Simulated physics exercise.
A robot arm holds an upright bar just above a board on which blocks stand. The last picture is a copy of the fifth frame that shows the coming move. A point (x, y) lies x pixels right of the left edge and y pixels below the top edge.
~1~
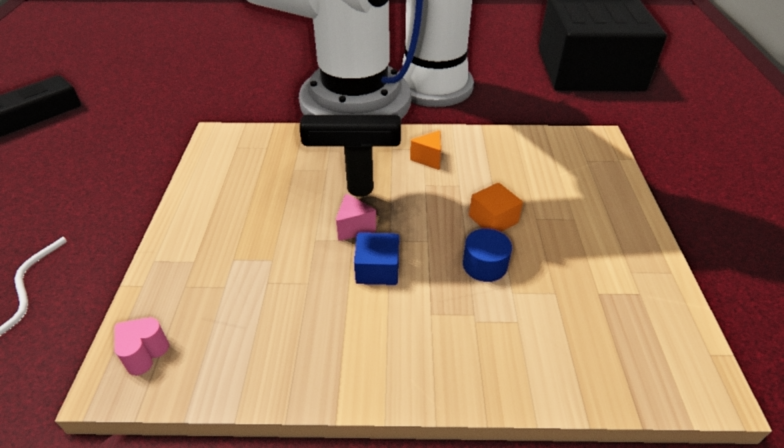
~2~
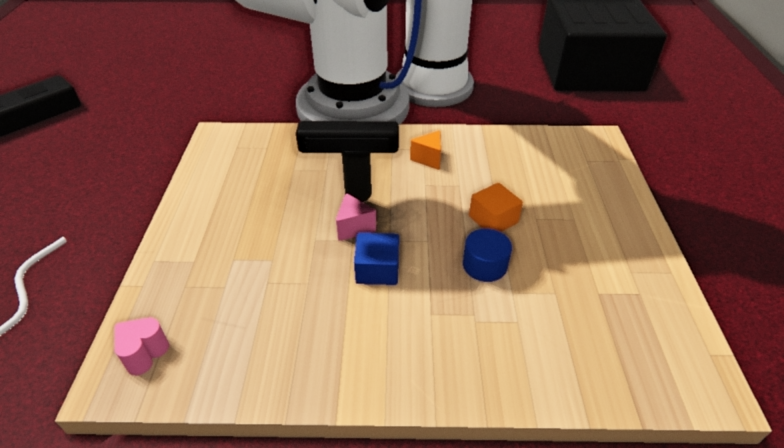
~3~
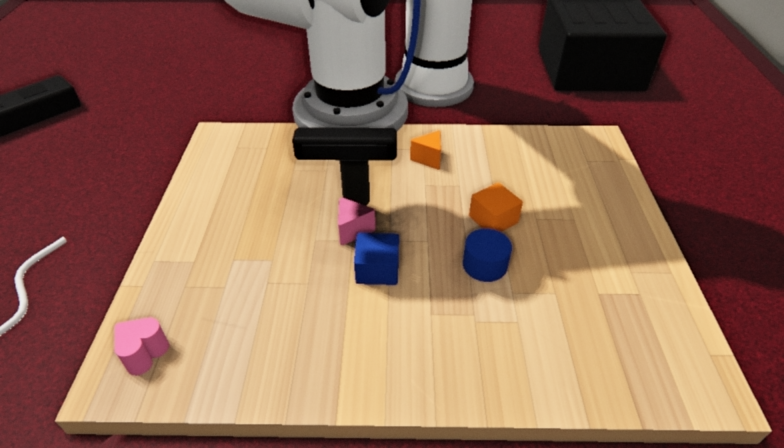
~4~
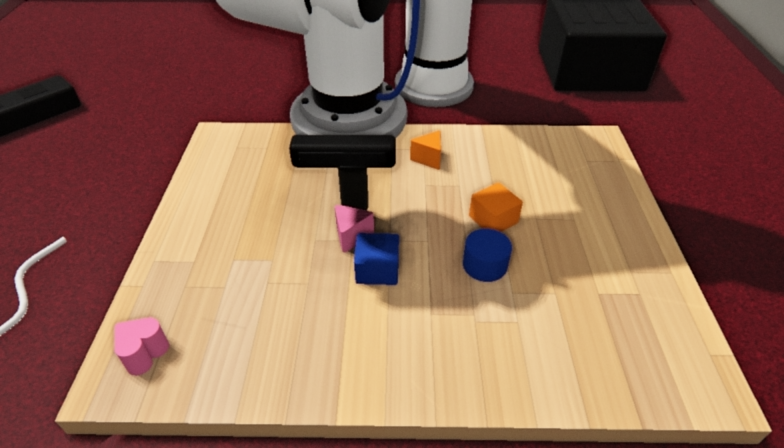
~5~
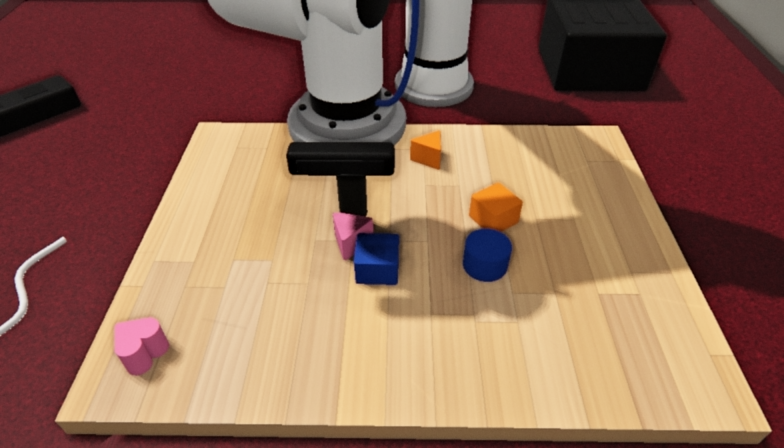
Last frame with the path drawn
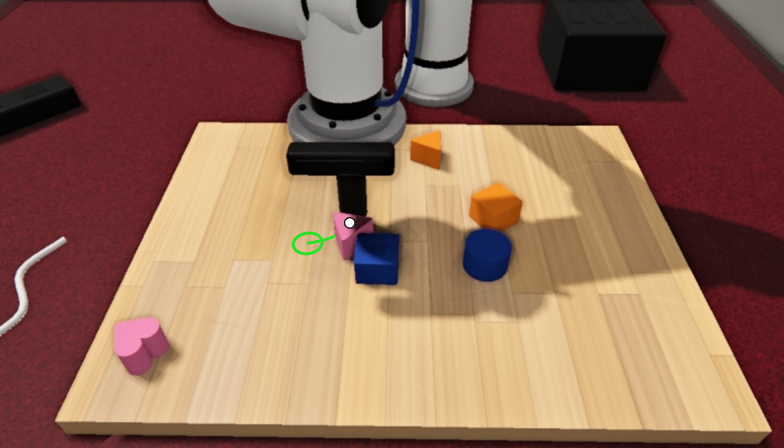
In this clip, a robot arm lowers an upright black bar toward the near side of a wooden board, nudging a pink triangular block slightly nearer beside a blue block, while the other blocks stay still.
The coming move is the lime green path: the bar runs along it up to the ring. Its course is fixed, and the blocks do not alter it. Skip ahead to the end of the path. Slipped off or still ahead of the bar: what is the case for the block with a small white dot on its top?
Fallen away.
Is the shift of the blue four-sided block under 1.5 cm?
In short: Yes.
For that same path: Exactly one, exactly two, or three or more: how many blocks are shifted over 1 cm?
The way I see it, the answer is one.
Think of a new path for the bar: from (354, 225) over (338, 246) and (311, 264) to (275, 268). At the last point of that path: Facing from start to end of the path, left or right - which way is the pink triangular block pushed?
Out to the left.
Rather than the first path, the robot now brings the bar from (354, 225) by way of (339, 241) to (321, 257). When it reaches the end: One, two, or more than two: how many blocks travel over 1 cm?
It will shift just one block.
The line goes from (354, 225) via (341, 233) and (325, 240), ending at (308, 243); the dot is on the pink triangular block.
On the path given first. Halfway along, bar at (332, 225); pink triangular block at (343, 234), turned 35° anticlockwise.
At the end, bar at (306, 232); pink triangular block at (342, 234), turned 35° anticlockwise; blue four-sided block unmoved.
